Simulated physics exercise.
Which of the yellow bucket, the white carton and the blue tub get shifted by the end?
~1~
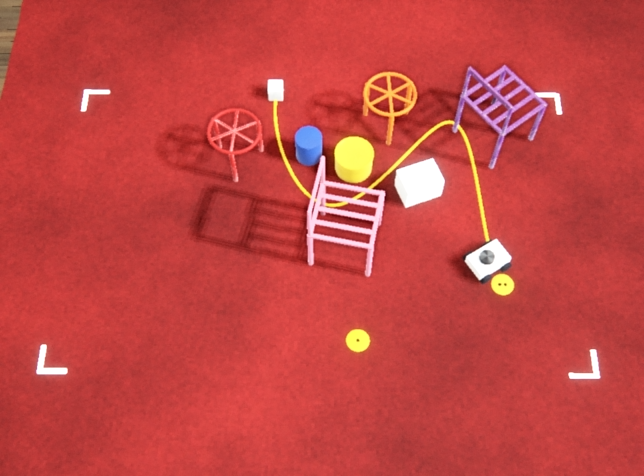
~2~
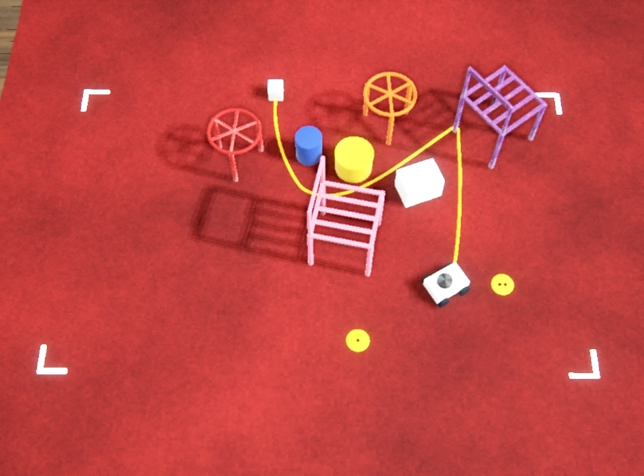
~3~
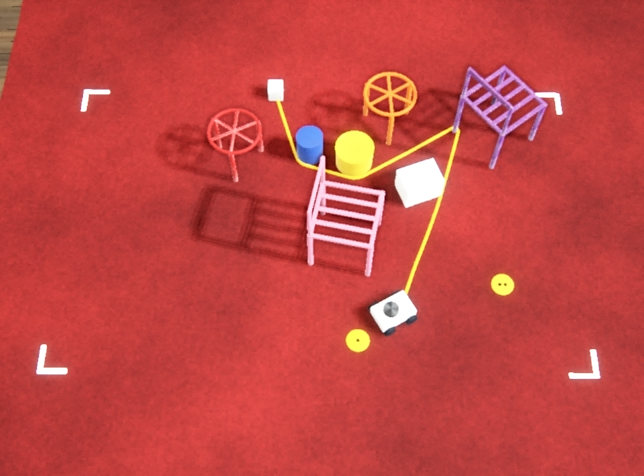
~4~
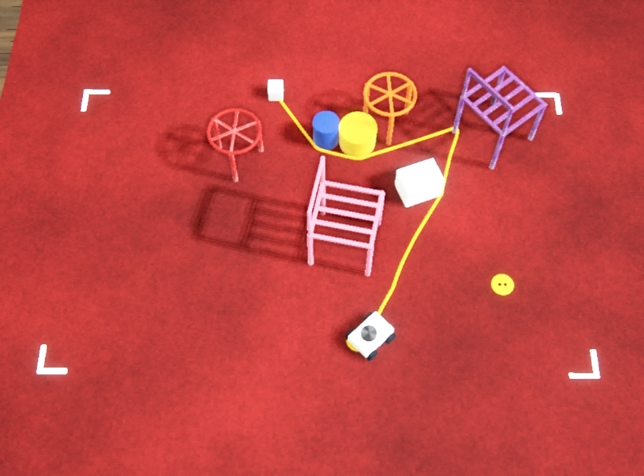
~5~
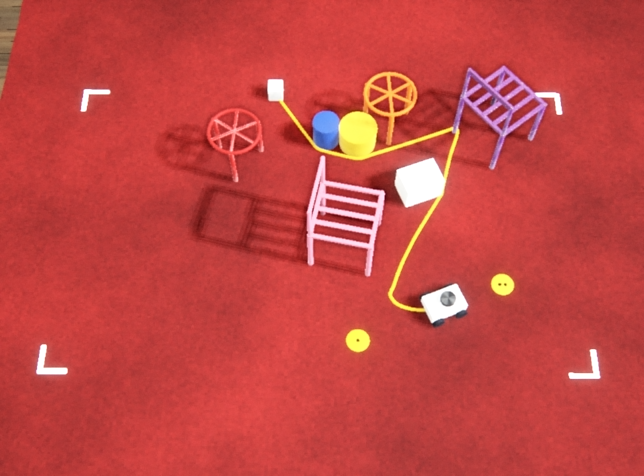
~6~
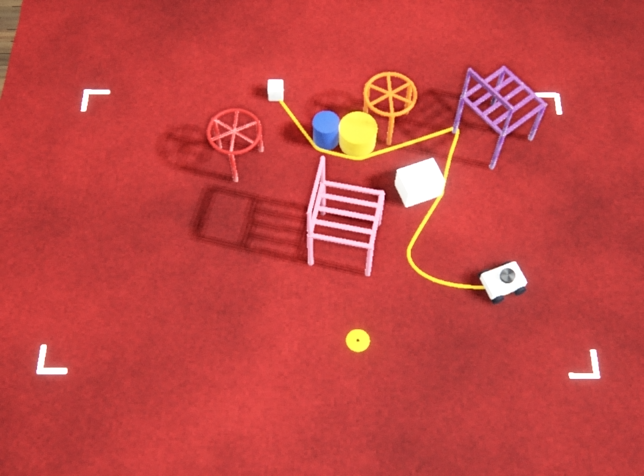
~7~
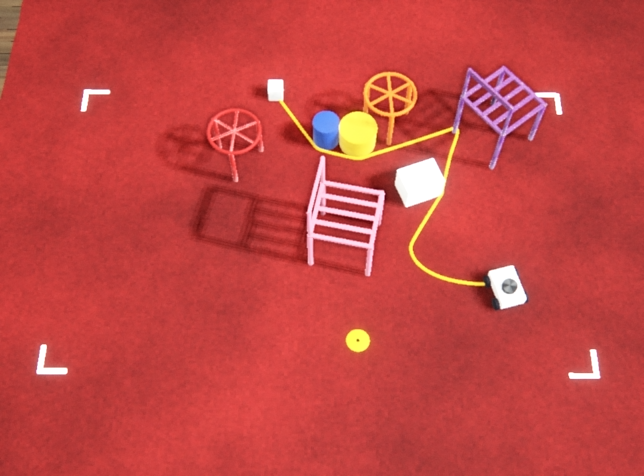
The yellow bucket and the blue tub are both dragged from their places by the lead. The white carton stays where it was.
